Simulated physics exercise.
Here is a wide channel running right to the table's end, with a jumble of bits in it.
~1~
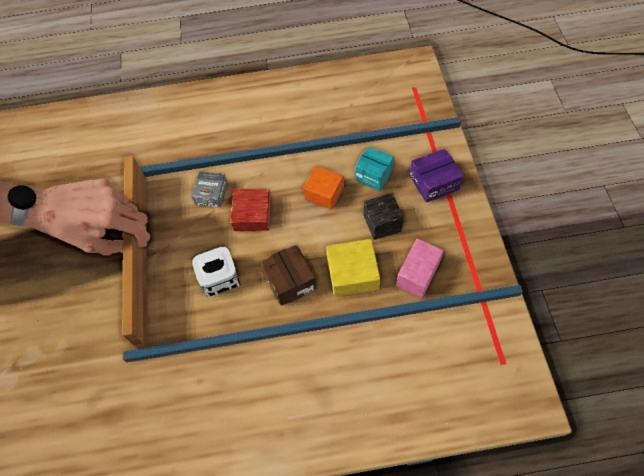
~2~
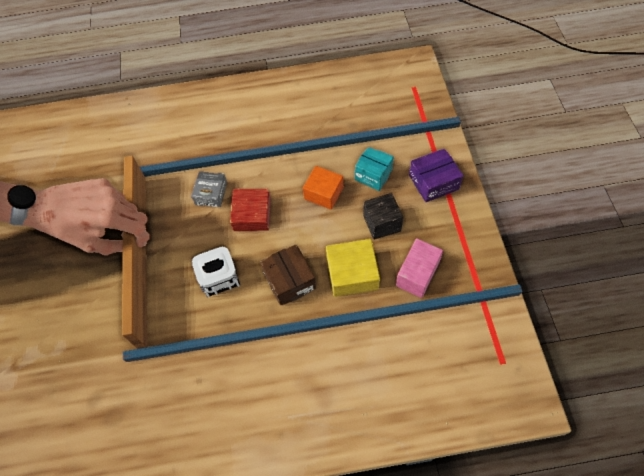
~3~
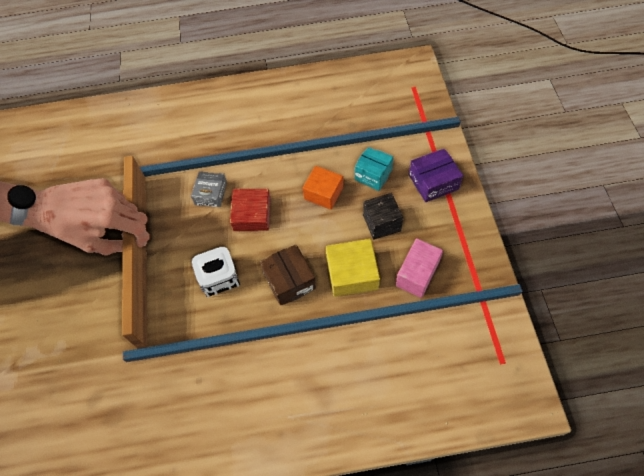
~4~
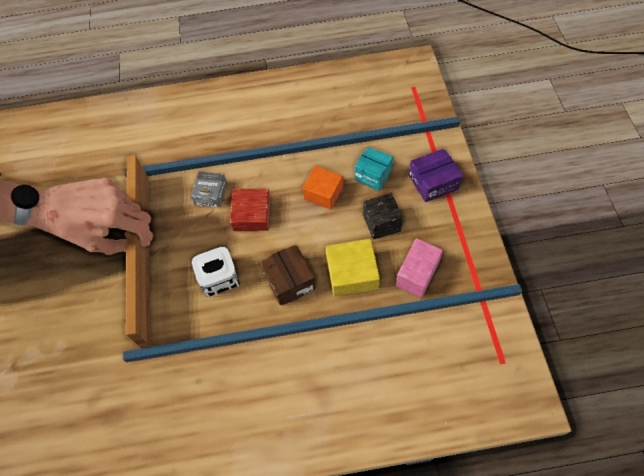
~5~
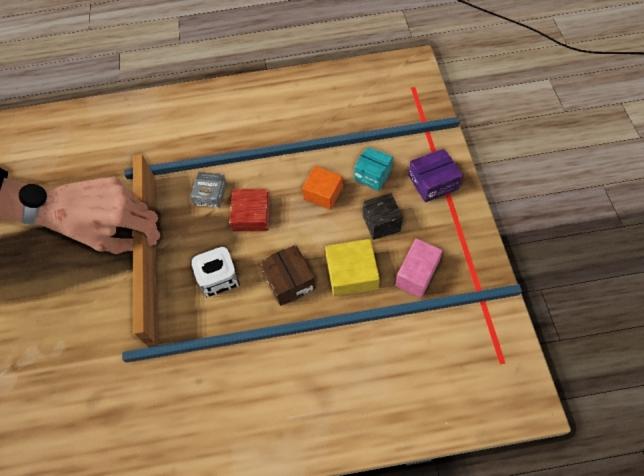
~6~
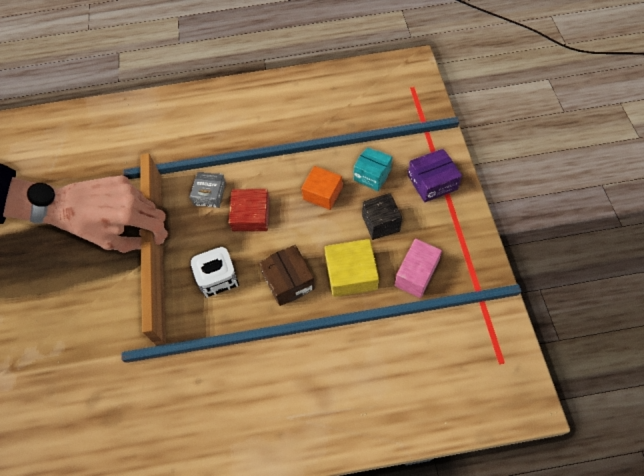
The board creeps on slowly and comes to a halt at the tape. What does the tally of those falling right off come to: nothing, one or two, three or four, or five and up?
It comes to five and up.
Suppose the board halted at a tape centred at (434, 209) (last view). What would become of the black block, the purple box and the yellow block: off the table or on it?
Black block stays put, purple box goes off, yellow block goes off.
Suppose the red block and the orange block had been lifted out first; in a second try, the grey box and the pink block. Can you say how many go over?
Count: 5 (first case); 5 (second).
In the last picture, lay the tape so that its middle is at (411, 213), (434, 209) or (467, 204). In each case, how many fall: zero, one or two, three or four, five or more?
Counts for the three spots in order: 1 or 2; three to four; at least five.
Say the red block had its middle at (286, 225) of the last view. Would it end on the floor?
From that start, the object then is safe.
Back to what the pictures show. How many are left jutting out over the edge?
I count 1 overhanging.
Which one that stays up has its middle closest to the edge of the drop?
The red block finishes nearest.
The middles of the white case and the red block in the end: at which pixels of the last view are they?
For the white case it's (481, 231), and for the red block it's (473, 179).
A little later, none off yet; purple box at rest near (434, 175); pink block at rest near (418, 268); turquoise box at rest near (373, 168).
Next, none off yet; purple box at rest near (434, 175); pink block shifted well along near (514, 260); turquoise box shifted well along near (415, 144).
When it is over, the number that fall off is five or more; down, brown box, orange block, yellow block, black block, turquoise box, pink block and purple box.
